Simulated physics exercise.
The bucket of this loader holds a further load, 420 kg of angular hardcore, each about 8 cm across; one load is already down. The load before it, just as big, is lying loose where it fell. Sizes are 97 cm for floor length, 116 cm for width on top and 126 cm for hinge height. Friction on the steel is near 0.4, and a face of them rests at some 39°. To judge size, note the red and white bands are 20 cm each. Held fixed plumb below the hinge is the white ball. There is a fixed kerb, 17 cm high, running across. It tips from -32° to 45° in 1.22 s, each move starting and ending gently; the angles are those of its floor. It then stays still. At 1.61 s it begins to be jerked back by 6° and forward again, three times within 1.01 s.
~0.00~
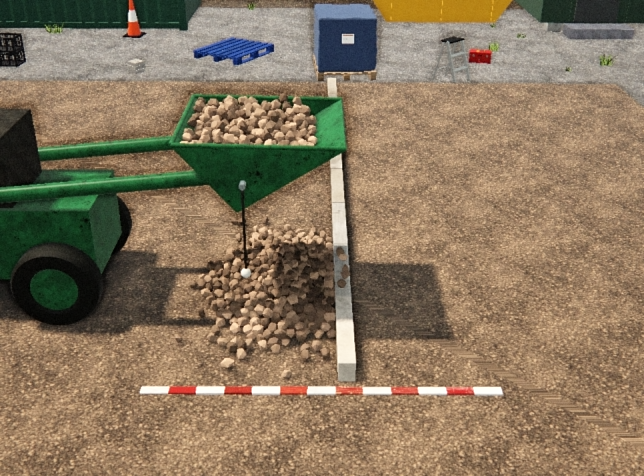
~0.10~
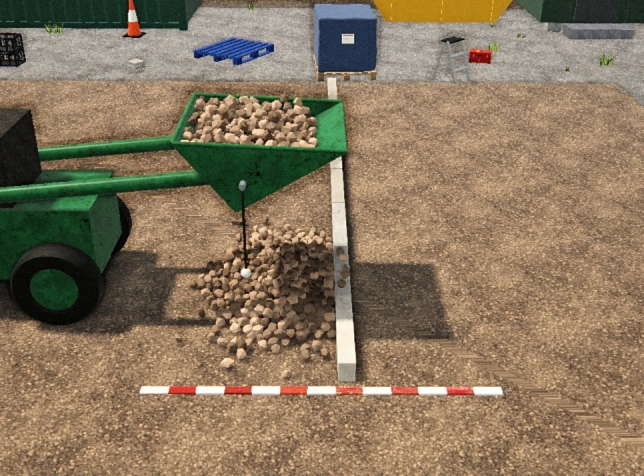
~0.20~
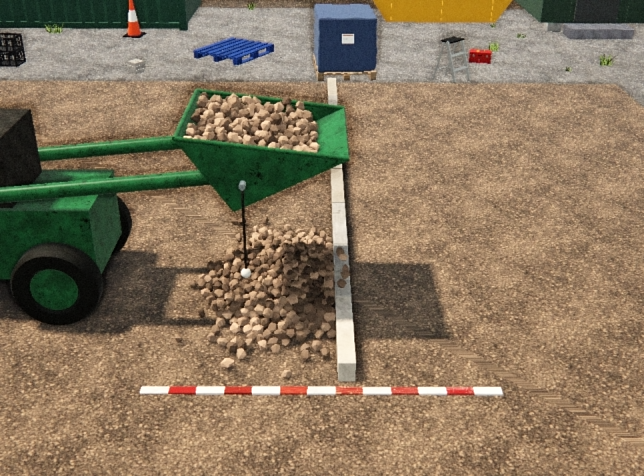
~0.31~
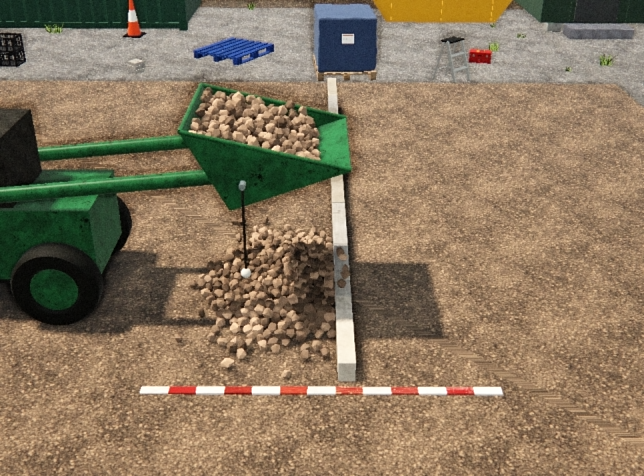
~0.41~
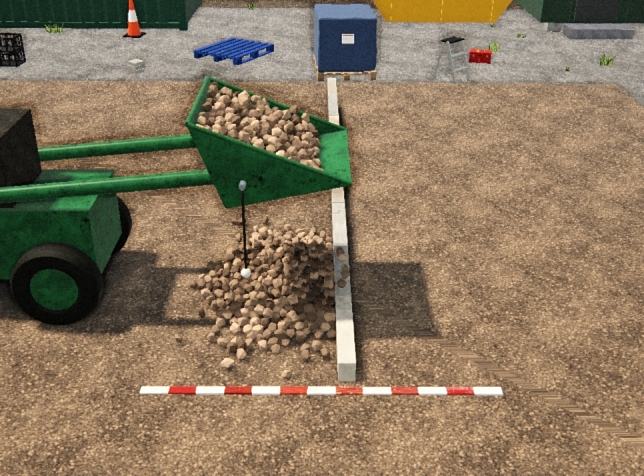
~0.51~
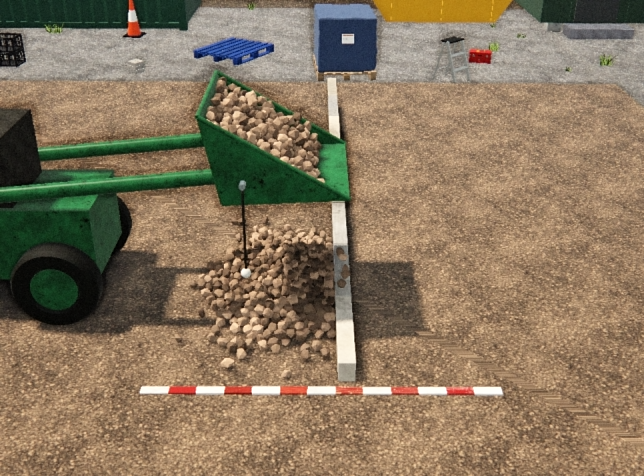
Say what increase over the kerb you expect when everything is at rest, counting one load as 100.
Some 67 per cent is added.
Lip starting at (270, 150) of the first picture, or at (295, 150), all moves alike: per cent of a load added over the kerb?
5 % and 20 %.
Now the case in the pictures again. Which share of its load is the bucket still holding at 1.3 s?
Some 55 percent, roughly.
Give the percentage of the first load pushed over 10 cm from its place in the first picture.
I'd put it at about 0 per cent.
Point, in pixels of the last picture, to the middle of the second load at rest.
I'd point to about (369, 277).
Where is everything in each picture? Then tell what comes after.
Lip at (346, 149), floor tilted -32°, highest stones at (239, 108). The earlier load is highest near (284, 258), 28 cm above ground level, 100 % on this side of the kerb, in the first picture.
The bucket is at -30°, its lip at (347, 152); the top of the load is at (229, 110); the stones move at 0.1 m/s on average, in the second picture.
The bucket is at -26°, its lip at (349, 159); the top of the load is at (220, 104); the stones move at 0.2 m/s on average, in the third picture.
The bucket is at -20°, its lip at (351, 170); the top of the load is at (216, 102); the stones move at 0.3 m/s on average, in the fourth picture.
Lip at (352, 184), floor tilted -12°, highest stones at (221, 98); the stones move at 0.4 m/s on average, in the fifth picture.
Lip at (350, 200), floor tilted -3°, highest stones at (225, 94); the stones move at 0.4 m/s on average, in the sixth picture.
After 0.9 s the floor is at 33°; in per cent of one load, 98 in the bucket, 102 on this side of the kerb; the foremost stones are at (342, 258).
After 1.3 s the floor is at 45°; in per cent of one load, 54 in the bucket, 142 on this side of the kerb, 4 over the kerb; the foremost stones are at (374, 276).
After 3.1 s the floor is at 45°; in per cent of one load, 0 in the bucket, 133 on this side of the kerb, 67 over the kerb; the foremost stones are at (491, 290).
After 5.8 s the floor is at 45°; in per cent of one load, 0 in the bucket, 133 on this side of the kerb, 67 over the kerb; the foremost stones are at (491, 290). Net gain over the kerb, 67.
